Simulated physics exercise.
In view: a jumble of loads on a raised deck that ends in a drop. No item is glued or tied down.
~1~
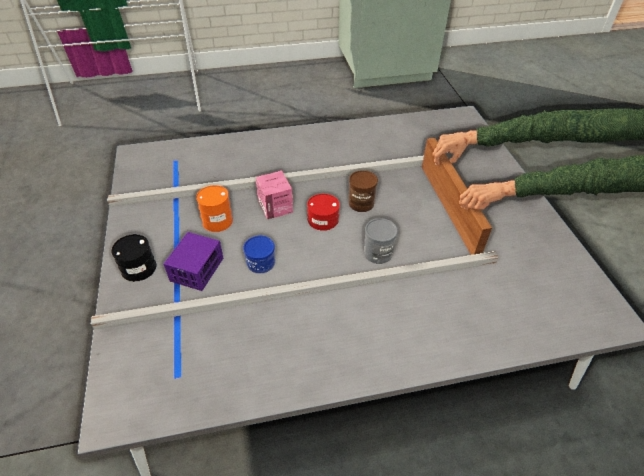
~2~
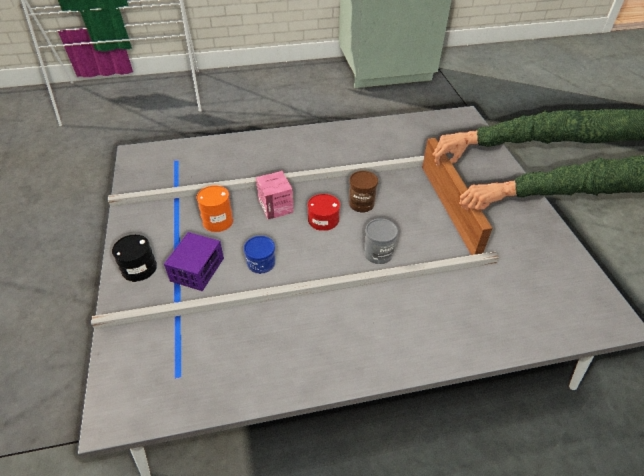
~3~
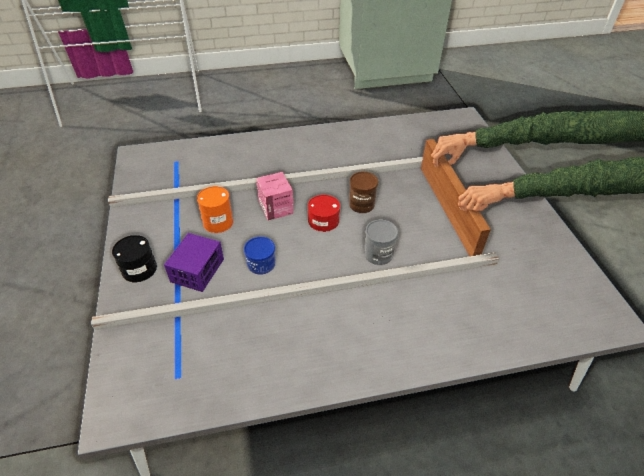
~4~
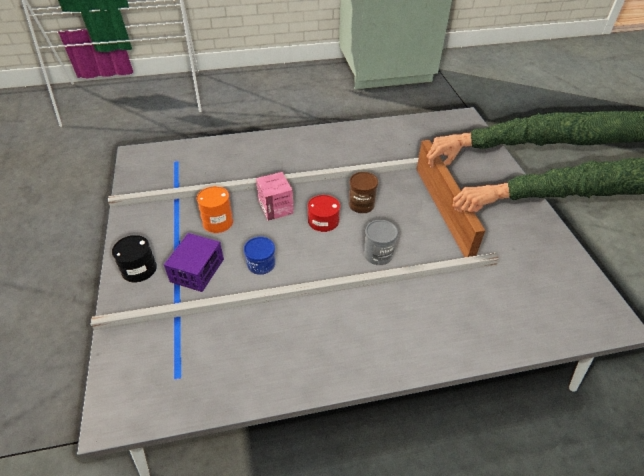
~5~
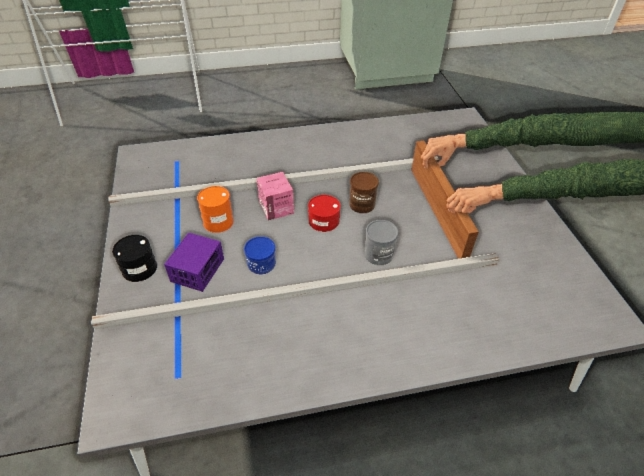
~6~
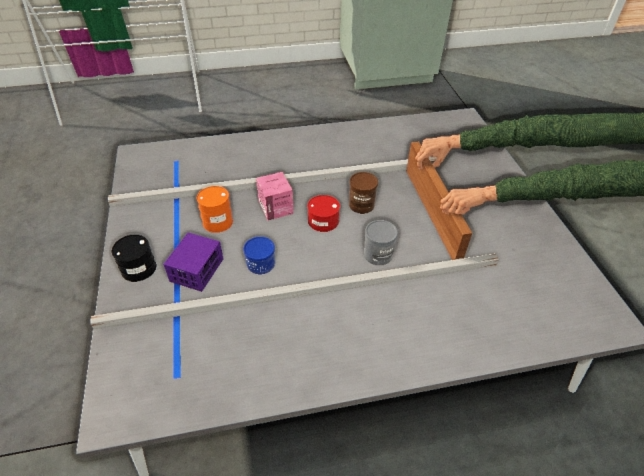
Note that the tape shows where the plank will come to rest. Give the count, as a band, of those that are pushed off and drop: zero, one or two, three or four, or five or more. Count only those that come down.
The drop will claim one or two of them.
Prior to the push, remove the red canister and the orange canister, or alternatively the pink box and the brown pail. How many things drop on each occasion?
The first count is 1 and the second is 1.
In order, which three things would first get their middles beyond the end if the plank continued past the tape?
Order noted: Black canister, purple crate, orange canister.
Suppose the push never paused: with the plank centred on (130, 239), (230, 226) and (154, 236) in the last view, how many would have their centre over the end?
Per position: 4 / 0 / 2.
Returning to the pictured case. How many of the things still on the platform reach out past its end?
Overhang count: 1.
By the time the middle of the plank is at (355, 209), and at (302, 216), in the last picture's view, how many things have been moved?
In order, the tallies are 3 and 4.
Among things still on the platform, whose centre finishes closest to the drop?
That would be the purple crate.
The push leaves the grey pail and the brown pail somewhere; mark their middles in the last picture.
(156, 279) and (159, 217), roughly.
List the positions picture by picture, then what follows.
In the first picture, black canister (135, 258); purple crate (195, 261); orange canister (215, 209); plank (453, 194); tape (177, 248).
In the second picture, purple crate (195, 261); red canister (324, 212).
In the third picture, orange canister (216, 210); pink box (275, 196).
In the fourth picture, black canister (135, 259); plank (447, 196).
In the fifth picture, purple crate (195, 262); blue pail (261, 256).
In the sixth picture, black canister (135, 258); purple crate (195, 261); orange canister (215, 209); plank (435, 198); tape (177, 248).
Soon after, none off yet; black canister at rest near (135, 258); purple crate at rest near (195, 261); orange canister at rest near (215, 209).
After that, none off yet; black canister displaced a little near (119, 260); purple crate displaced about its own width near (156, 264); orange canister displaced about its own width near (178, 218).
In the end, the number that fall off is one or two; gone, black canister.
